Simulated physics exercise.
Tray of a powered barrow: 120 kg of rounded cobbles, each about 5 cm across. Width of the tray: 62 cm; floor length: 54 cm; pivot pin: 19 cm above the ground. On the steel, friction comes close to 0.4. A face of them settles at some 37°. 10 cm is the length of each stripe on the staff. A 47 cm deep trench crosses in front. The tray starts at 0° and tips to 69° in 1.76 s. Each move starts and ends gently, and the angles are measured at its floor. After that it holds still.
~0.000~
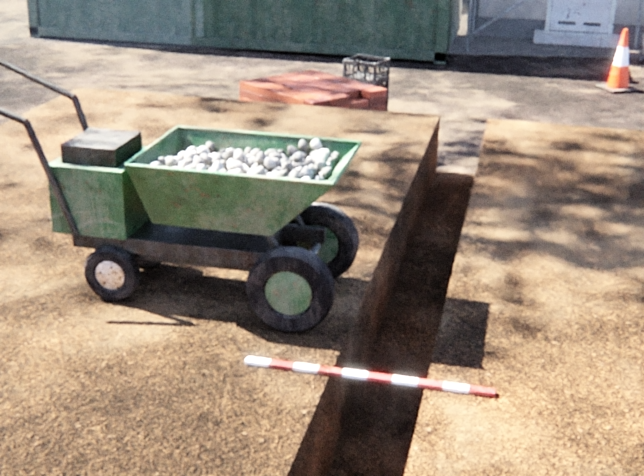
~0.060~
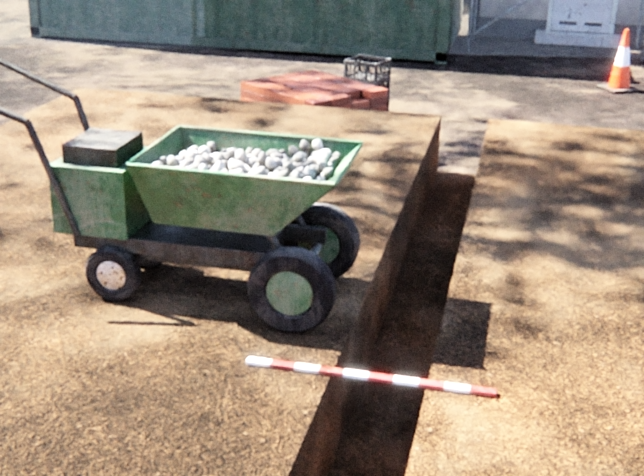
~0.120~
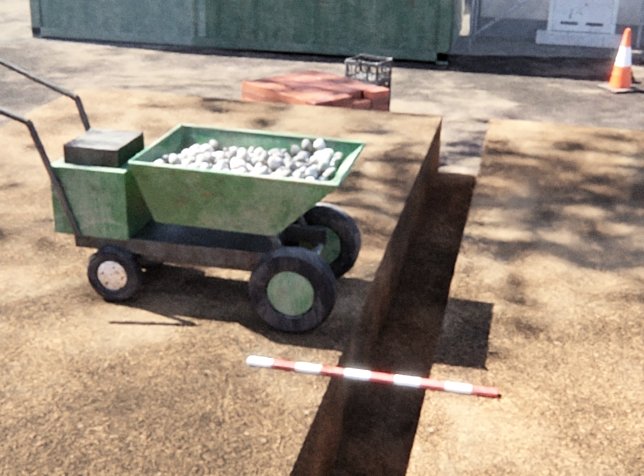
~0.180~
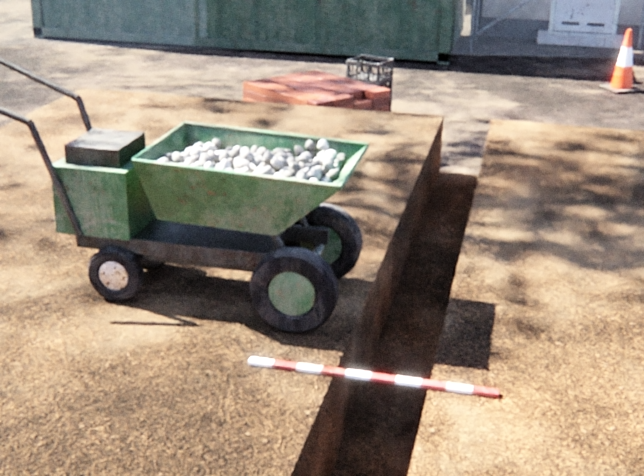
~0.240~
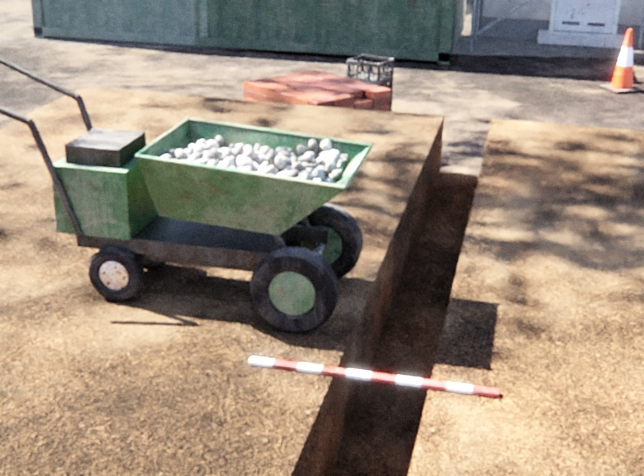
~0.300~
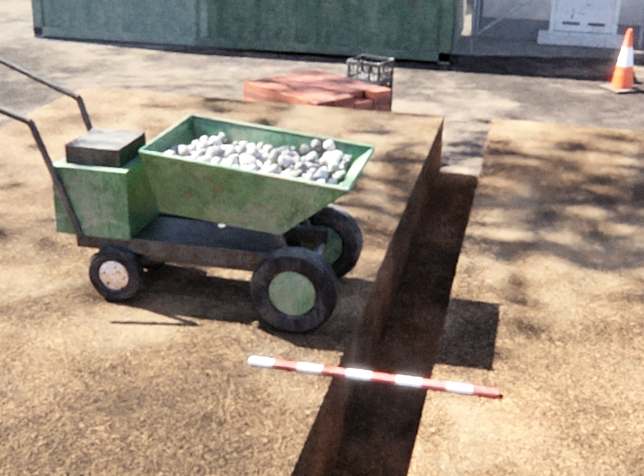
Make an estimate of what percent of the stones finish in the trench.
About 34 percent.
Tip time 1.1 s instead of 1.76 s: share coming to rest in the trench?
My guess is near 25 percent.
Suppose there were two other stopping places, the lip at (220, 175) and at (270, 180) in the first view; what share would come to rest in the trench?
About 85 per cent from the first spot, about 95 from the second.
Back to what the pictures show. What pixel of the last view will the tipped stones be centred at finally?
In the last view, about (479, 319).
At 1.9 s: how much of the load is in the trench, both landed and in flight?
Some 10 per cent.
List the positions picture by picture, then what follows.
The tray is at 0°, its lip at (333, 185); the top of the load is at (294, 155), in the first picture.
Lip at (335, 185), floor tilted 0°, highest stones at (295, 155); the stones move at 0.1 m/s on average, in the second picture.
The tray is at 1°, its lip at (338, 186); the top of the load is at (298, 155); the stones move at 0.1 m/s on average, in the third picture.
Lip at (341, 187), floor tilted 2°, highest stones at (277, 153); the stones move at 0.2 m/s on average, in the fourth picture.
Lip at (345, 188), floor tilted 3°, highest stones at (281, 152); the stones move at 0.2 m/s on average, in the fifth picture.
The tray is at 5°, its lip at (348, 191); the top of the load is at (254, 149); the stones move at 0.3 m/s on average, in the sixth picture.
After 1.3 s the floor is at 58°; 99 % in the tray, 1 % in the trench; the foremost stones are at (435, 260).
After 1.9 s the floor is at 69°; 40 % in the tray, 8 % in the trench, 53 % past the trench; the foremost stones are at (571, 331).
After 2.2 s the floor is at 69°; 12 % in the tray, 18 % in the trench, 71 % past the trench; the foremost stones are past the picture's edge.
After 4.2 s the floor is at 69°; 0 % in the tray, 34 % in the trench, 66 % past the trench; the foremost stones are past the picture's edge.
